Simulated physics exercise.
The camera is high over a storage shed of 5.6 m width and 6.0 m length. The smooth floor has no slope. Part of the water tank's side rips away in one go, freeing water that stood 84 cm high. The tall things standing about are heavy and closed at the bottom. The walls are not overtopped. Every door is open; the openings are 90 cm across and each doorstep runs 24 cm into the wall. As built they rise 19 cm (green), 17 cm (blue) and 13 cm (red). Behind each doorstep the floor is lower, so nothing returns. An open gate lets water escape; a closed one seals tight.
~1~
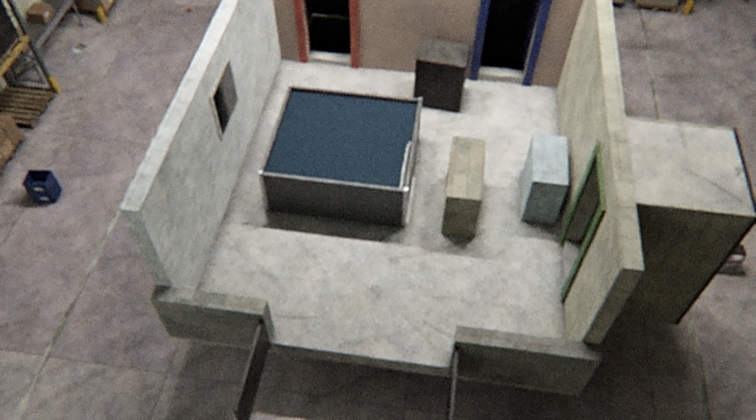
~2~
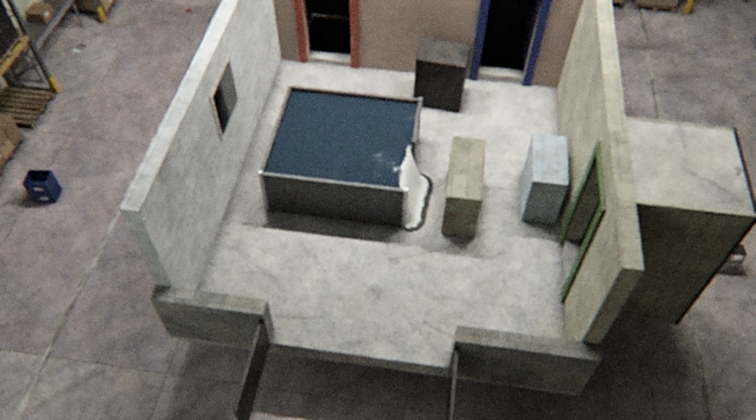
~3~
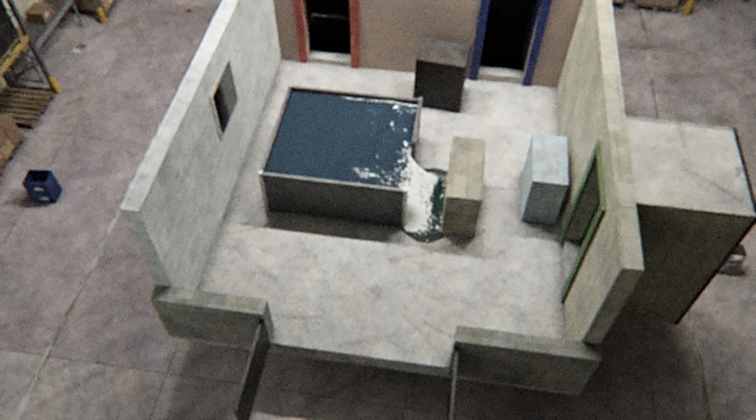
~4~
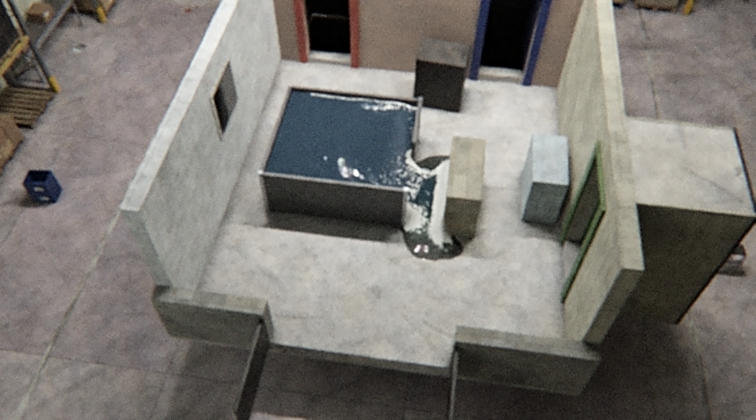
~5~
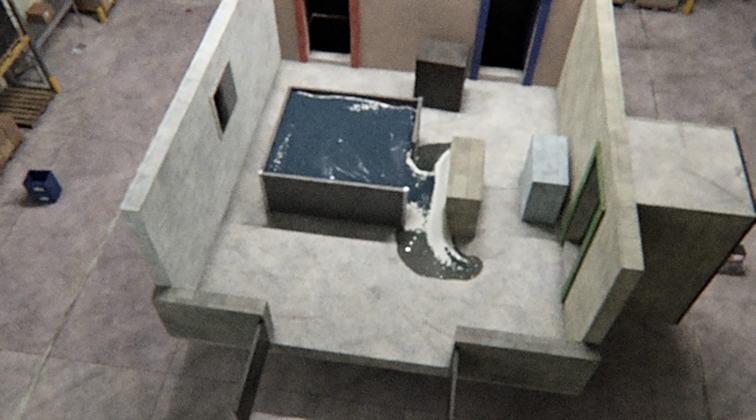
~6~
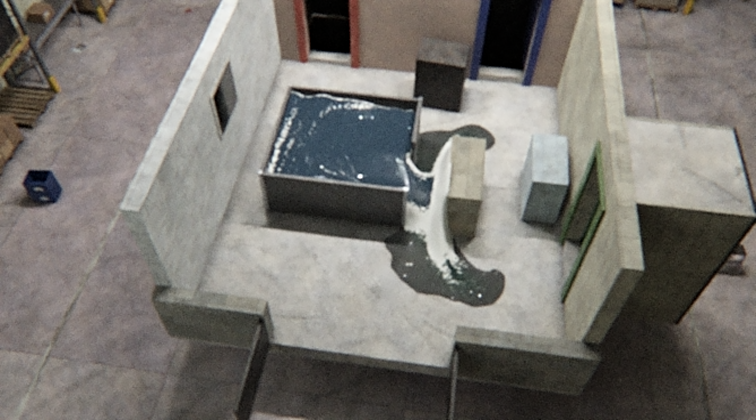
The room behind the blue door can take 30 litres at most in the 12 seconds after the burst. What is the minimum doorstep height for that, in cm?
About 14 cm.
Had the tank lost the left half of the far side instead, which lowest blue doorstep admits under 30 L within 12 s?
Then roughly 8.0 cm.
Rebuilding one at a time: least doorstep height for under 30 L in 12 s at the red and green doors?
Roughly 8.5 cm at red and 7.0 cm at green.
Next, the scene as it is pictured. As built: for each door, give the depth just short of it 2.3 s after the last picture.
In cm: Green 9, blue 11, red 6.
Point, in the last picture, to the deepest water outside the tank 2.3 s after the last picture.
Near (433, 203).
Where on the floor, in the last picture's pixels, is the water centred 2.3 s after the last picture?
Near (394, 177).
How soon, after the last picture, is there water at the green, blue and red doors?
Arrival: Green 1.1 s, blue 0.5 s, red 1.5 s.
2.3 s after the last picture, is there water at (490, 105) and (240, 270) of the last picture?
In that order: Wet, not reached.
Then, 0.7 s after the last picture water covers 40 % of the floor, deepest (68 cm) near (433, 203); 11 cm at the blue door, 0 litres in over its 17 cm doorstep.
Then, 2.3 s after the last picture water covers 70 % of the floor, deepest (40 cm) near (433, 203); 11 cm at the blue door, 3 litres in over its 17 cm doorstep.
Then, 11.3 s after the last picture water covers 100 % of the floor, deepest (14 cm) near (444, 115); 10 cm at the blue door, 8 litres in over its 17 cm doorstep.
At the blue door as built, the water peaked near 20 cm, 1.1 s after the last picture.
With a doorstep of 13 cm, 44 litres would have come in within the 12 s; with 15.5 cm, 18 litres. So under 30 litres takes about 14 cm.
